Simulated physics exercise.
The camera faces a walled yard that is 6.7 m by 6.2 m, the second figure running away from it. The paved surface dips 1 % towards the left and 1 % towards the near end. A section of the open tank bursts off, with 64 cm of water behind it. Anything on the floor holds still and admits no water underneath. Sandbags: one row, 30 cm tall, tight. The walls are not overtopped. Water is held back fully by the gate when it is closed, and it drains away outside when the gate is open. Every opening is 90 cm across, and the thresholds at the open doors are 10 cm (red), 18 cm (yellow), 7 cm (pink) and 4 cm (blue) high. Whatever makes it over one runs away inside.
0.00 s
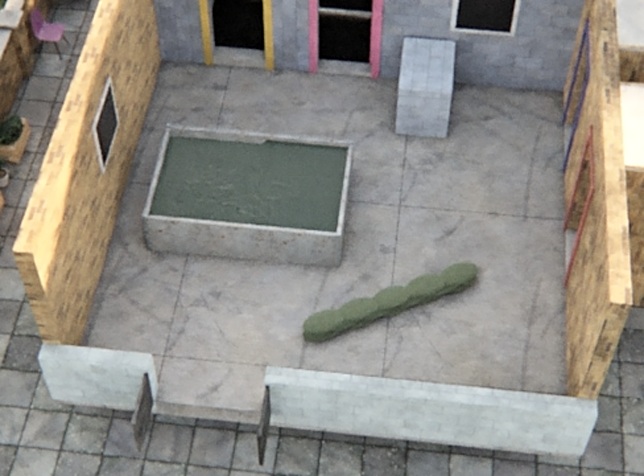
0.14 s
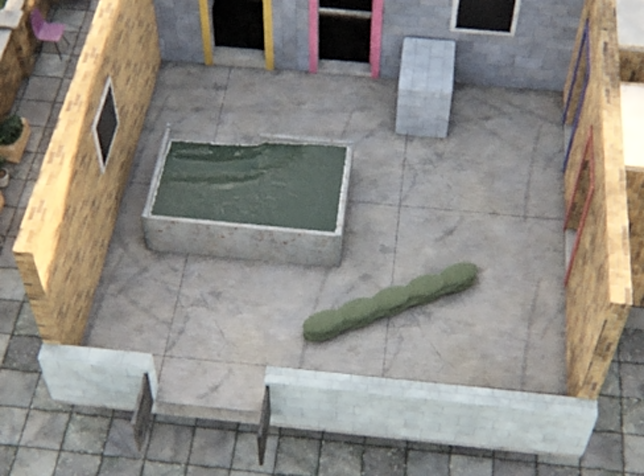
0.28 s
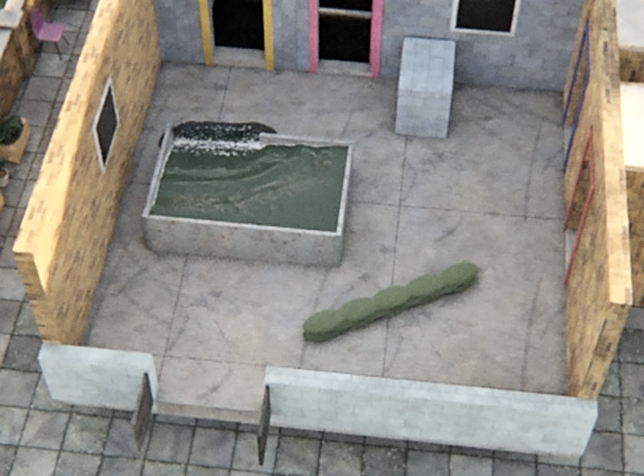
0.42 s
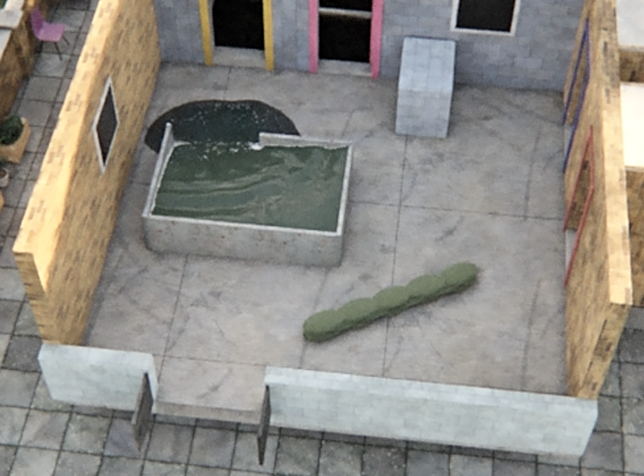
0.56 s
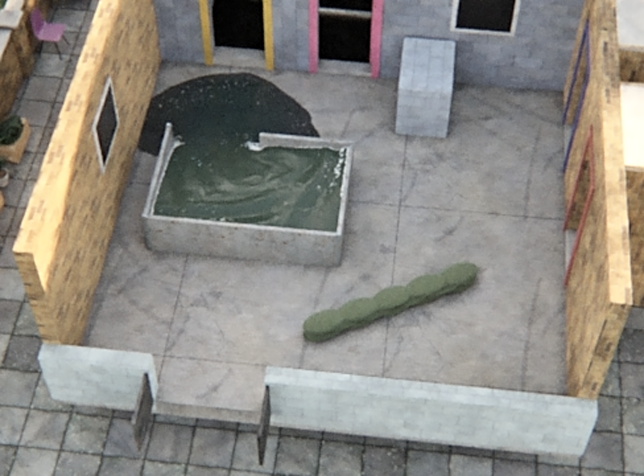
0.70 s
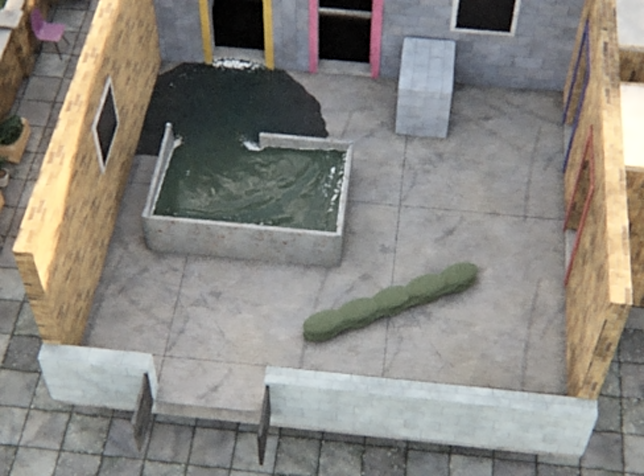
In this clip, dark green water in a concrete tank inside a walled yard ripples, then pours out through a gap in the tank's far side and spreads across the paving to the left wall and the yellow-framed doorway.
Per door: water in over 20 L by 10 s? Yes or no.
Red door no, yellow door yes, pink door yes, blue door no.
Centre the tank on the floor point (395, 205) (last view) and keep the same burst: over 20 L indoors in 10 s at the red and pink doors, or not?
Lab note: Red door limit not exceeded; pink door limit exceeded.
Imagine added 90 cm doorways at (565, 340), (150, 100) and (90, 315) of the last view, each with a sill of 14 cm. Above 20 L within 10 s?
So, in the order given, it's shy of the mark, then beyond the mark, then shy of the mark.
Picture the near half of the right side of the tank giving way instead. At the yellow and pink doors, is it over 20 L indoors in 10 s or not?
Yellow door doesn't reach it, pink door doesn't reach it.
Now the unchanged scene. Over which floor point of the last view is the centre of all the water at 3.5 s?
Centre: Approx. (256, 149) px.
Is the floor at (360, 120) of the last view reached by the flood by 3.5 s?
Soaked.
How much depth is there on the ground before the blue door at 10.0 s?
I'd say close to 2.5 cm.
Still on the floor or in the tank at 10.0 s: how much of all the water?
Roughly 84 per cent is still there.
After 1.4 s water covers 15 % of the floor and is deepest (53 cm) near (162, 61); red door not reached, yellow door 37 cm at the sill, 61 L in, pink door 11 cm at the sill, 0 L in, blue door not reached.
After 2.2 s water covers 20 % of the floor and is deepest (40 cm) near (171, 69); red door not reached, yellow door 38 cm at the sill, 154 L in, pink door 10 cm at the sill, 8 L in, blue door not reached.
After 3.5 s water covers 35 % of the floor and is deepest (30 cm) near (387, 94); red door not reached, yellow door 26 cm at the sill, 241 L in, pink door 13 cm at the sill, 19 L in, blue door not reached.
After 6.0 s water covers 65 % of the floor and is deepest (19 cm) near (164, 134); red door not reached, yellow door 13 cm at the sill, 262 L in, pink door 13 cm at the sill, 67 L in, blue door 4 cm at the sill, 1 L in.
After 10.0 s water covers 90 % of the floor and is deepest (14 cm) near (79, 354); red door 5 cm at the sill, 0 L in, yellow door 8 cm at the sill, 262 L in, pink door 8 cm at the sill, 111 L in, blue door 2 cm at the sill, 1 L in.
